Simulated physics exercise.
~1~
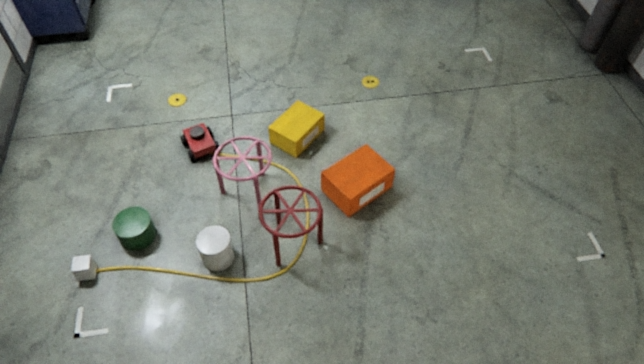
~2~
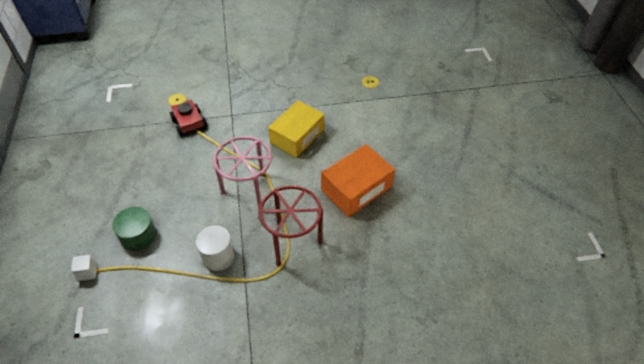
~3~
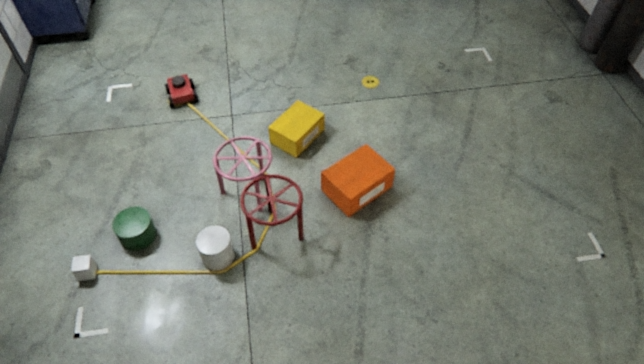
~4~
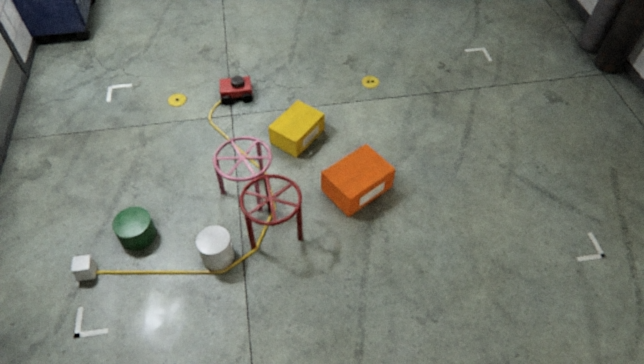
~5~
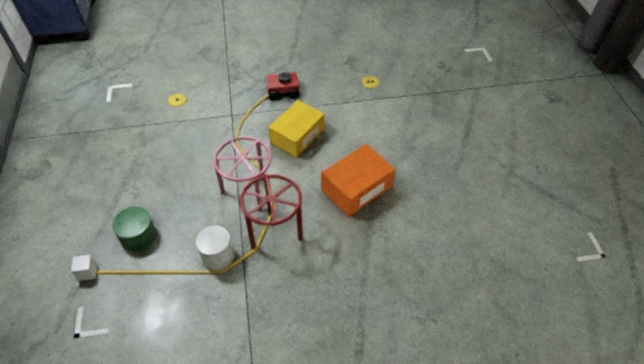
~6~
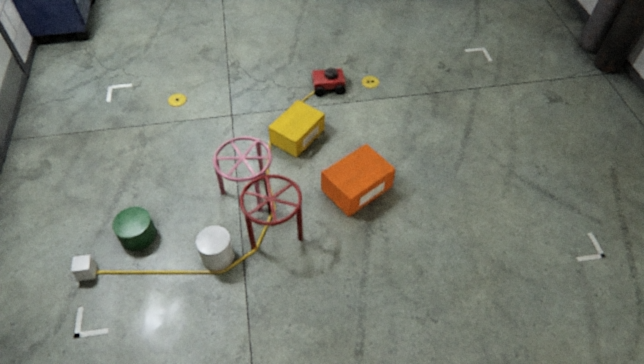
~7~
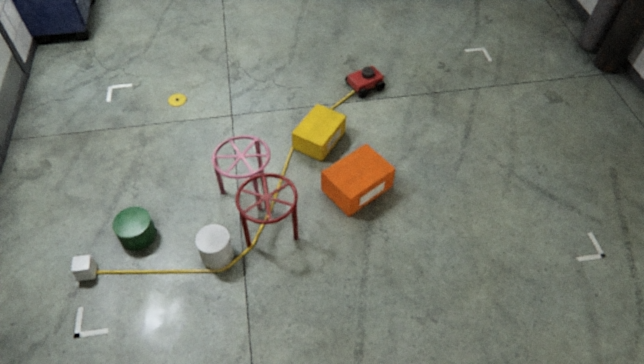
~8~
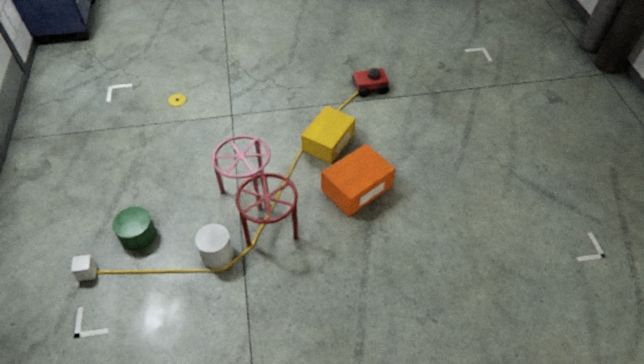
A red cart pulls a yellow cord across the floor, shifting a red stool and yellow box.
